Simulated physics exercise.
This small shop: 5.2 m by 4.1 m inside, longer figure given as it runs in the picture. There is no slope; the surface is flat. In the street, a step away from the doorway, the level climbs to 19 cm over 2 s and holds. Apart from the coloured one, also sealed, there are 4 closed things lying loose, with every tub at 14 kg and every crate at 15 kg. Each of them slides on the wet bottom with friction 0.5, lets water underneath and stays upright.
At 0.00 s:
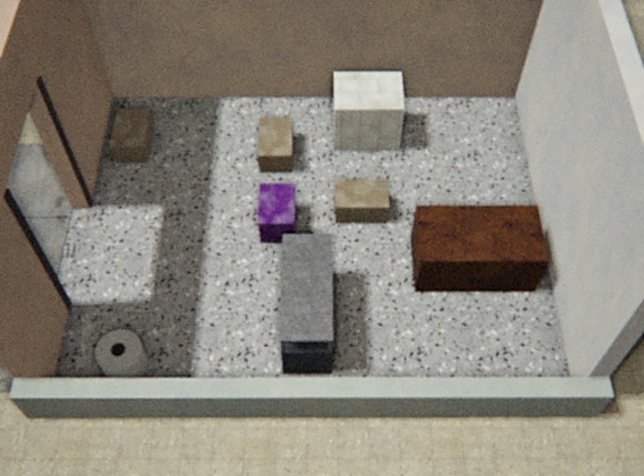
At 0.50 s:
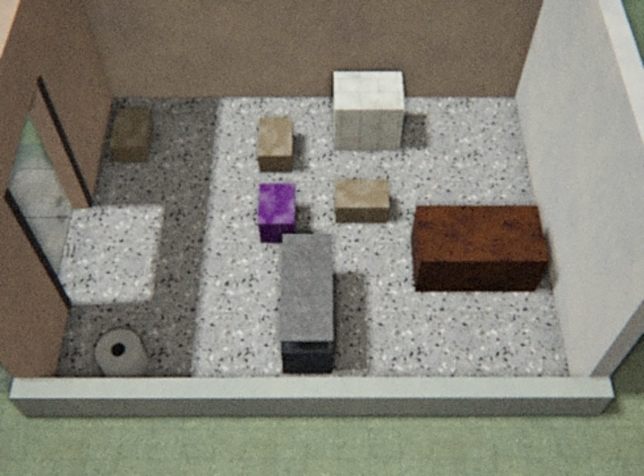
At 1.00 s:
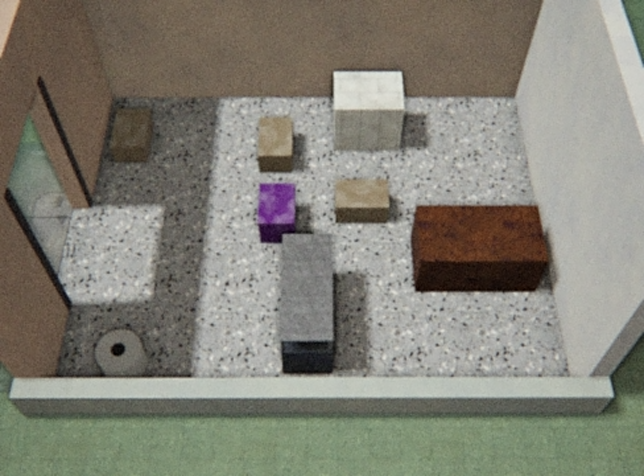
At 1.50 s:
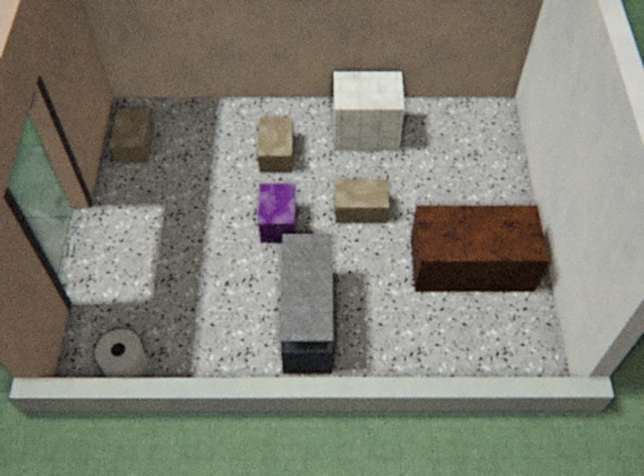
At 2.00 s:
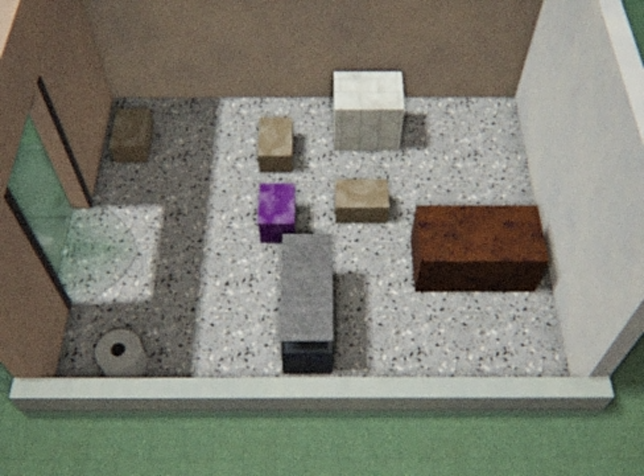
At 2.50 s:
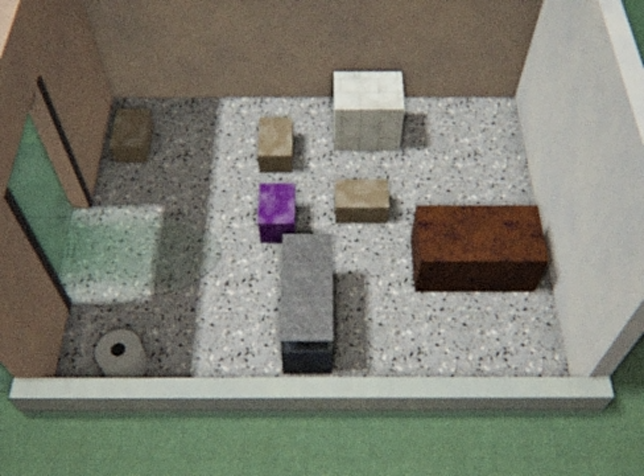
Greenish water covering the paved ground outside a small shop, then spreading in through the left doorway past motionless boxes.
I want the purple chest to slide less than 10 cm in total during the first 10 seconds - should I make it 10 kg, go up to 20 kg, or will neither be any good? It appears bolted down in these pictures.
Neither will be any good.
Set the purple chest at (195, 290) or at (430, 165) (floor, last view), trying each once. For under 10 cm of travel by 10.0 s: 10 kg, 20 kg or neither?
For the first spot both come up short, for the second only the heavier suffices.
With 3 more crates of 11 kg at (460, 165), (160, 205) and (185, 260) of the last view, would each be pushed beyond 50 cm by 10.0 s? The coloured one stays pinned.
One by one: Not far enough, too far and too far.
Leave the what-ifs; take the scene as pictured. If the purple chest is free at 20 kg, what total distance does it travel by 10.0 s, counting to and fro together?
About 50 cm.
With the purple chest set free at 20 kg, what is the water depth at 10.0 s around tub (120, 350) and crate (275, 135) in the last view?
About 8 and 10 cm.
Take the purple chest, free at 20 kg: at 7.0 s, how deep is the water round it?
Close to 6 cm deep.
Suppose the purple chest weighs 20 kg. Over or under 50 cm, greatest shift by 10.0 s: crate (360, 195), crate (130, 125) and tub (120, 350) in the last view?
Below, below, below.
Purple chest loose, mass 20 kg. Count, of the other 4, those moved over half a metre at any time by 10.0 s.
That comes to 1.
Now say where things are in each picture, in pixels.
The purple chest at (277, 203), on the bottom; water covers 0.0 m2; 0 of 5 have shifted, in the first picture.
The purple chest at (277, 203), on the bottom; 0.0 m2 under water; 0 of 5 have shifted, in the second picture.
The purple chest at (277, 203) rests on the ground; 0.0 m2 under water; 0 of 5 have shifted, in the third picture.
The purple chest at (277, 203), on the bottom; 0.0 m2 under water; 0 of 5 have shifted, in the fourth picture.
The purple chest at (277, 203) rests on the ground; water covers 0.5 m2; 0 of 5 have shifted, in the fifth picture.
The purple chest at (277, 203) rests on the ground; 1.6 m2 under water; 0 of 5 have shifted, in the sixth picture.
After 3.5 s the purple chest would be 19 cm from its start with 10 kg and 3 cm from its start with 20 kg; 5 cm of water round it then.
After 4.5 s the purple chest would be 49 cm from its start with 10 kg and 16 cm from its start with 20 kg; 5 cm of water round it then.
After 7.0 s the purple chest would be 55 cm from its start with 10 kg and 22 cm from its start with 20 kg; 6 cm of water round it then.
After 10.0 s the purple chest would be 141 cm from its start with 10 kg and 45 cm from its start with 20 kg; 6 cm of water round it then.
